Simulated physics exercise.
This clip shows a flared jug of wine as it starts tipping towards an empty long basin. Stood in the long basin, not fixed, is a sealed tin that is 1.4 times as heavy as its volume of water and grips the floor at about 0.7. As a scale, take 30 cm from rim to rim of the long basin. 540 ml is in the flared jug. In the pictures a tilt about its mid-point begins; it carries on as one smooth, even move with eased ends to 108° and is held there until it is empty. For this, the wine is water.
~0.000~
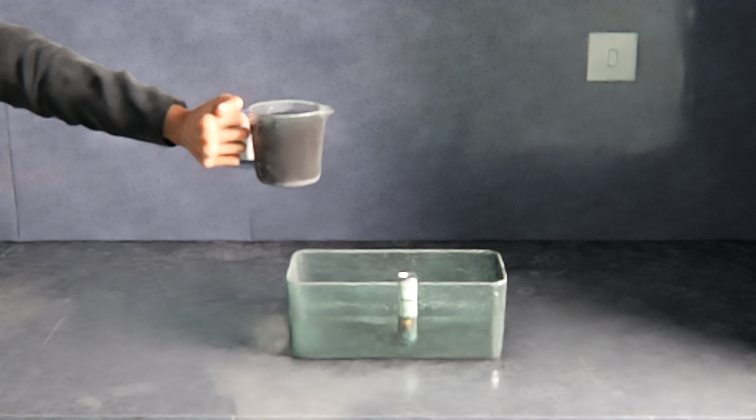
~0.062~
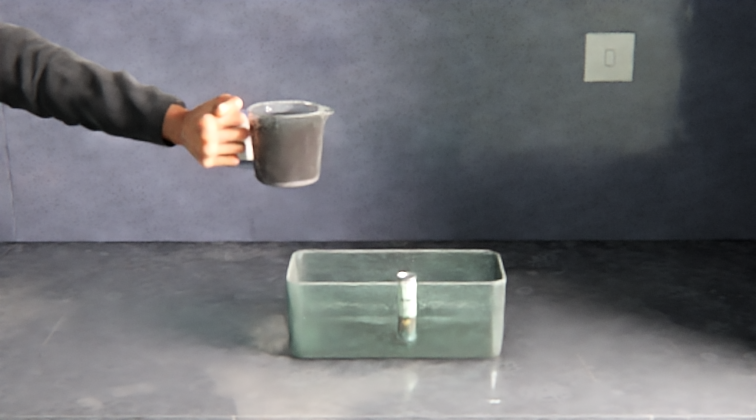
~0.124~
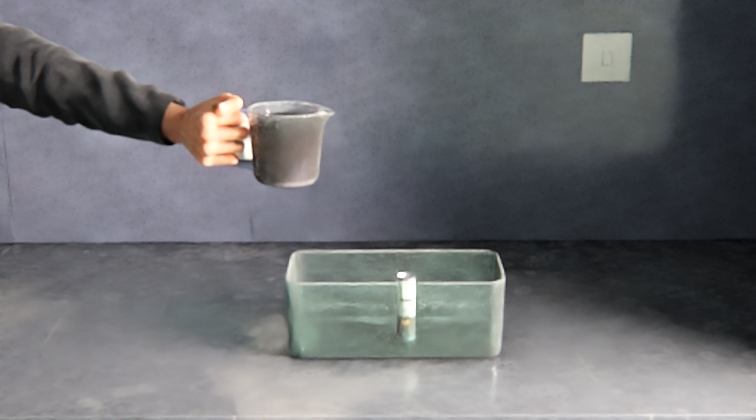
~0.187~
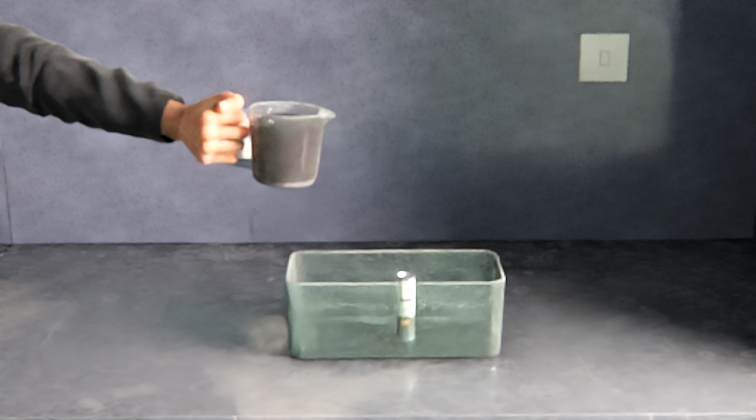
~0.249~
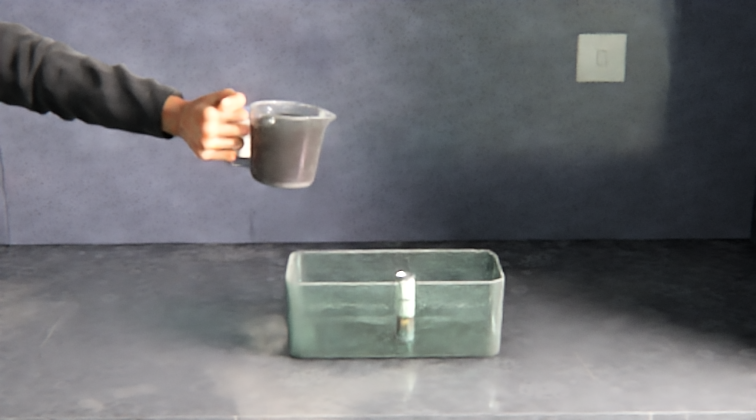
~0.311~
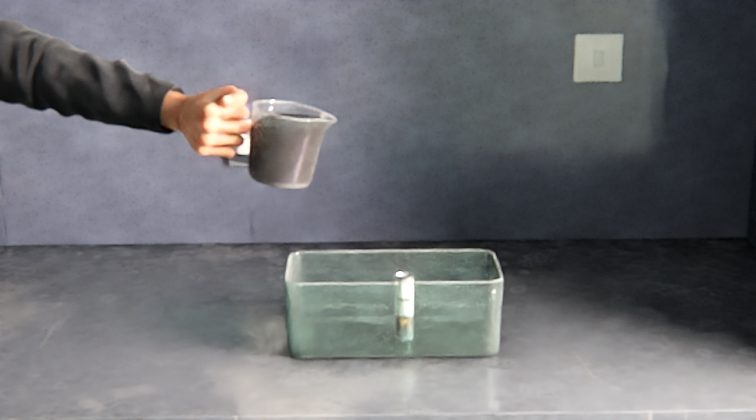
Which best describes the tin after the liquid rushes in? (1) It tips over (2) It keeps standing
It tips over.
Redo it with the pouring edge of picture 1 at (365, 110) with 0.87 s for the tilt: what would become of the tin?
It does not tip.
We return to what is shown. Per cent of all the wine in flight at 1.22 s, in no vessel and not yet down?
Something like 20 per cent is in the air then.
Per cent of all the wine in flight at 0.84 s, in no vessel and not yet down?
It comes to about 18 percent.
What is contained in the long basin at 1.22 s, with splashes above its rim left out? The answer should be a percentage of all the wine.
About 62 per cent.
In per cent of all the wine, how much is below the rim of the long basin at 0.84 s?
About 8 per cent.
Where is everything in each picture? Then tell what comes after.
In the first frame, tilt 0°; pouring edge (335, 110); surface from (252, 119) to (323, 119); the long basin's rim runs from (290, 268) to (502, 268); the tin's top is at (407, 279).
In the second frame, tilt 0°; pouring edge (334, 110); surface from (252, 119) to (323, 119).
In the third frame, tilt 2°; pouring edge (334, 112); surface from (252, 120) to (323, 120).
In the fourth frame, tilt 4°; pouring edge (335, 114); surface from (252, 120) to (324, 121).
In the fifth frame, tilt 7°; pouring edge (336, 116); surface from (253, 121) to (325, 120).
In the sixth frame, tilt 10°; pouring edge (337, 120); surface from (254, 121) to (327, 121).
Then, 0.84 s in, the tilt is 60° and 74 per cent is still to pour; the tin stands where it began.
Then, 1.22 s in, the tilt is 96° and 18 per cent is still to pour; the tin leans 6°.
Then, 1.62 s in, the tilt is 108° and 0 per cent is still to pour; the tin lies on its side.
Then, 2.06 s in, the tilt is 108° and 0 per cent is still to pour; the tin lies on its side.
Finally, the tin lies on its side.
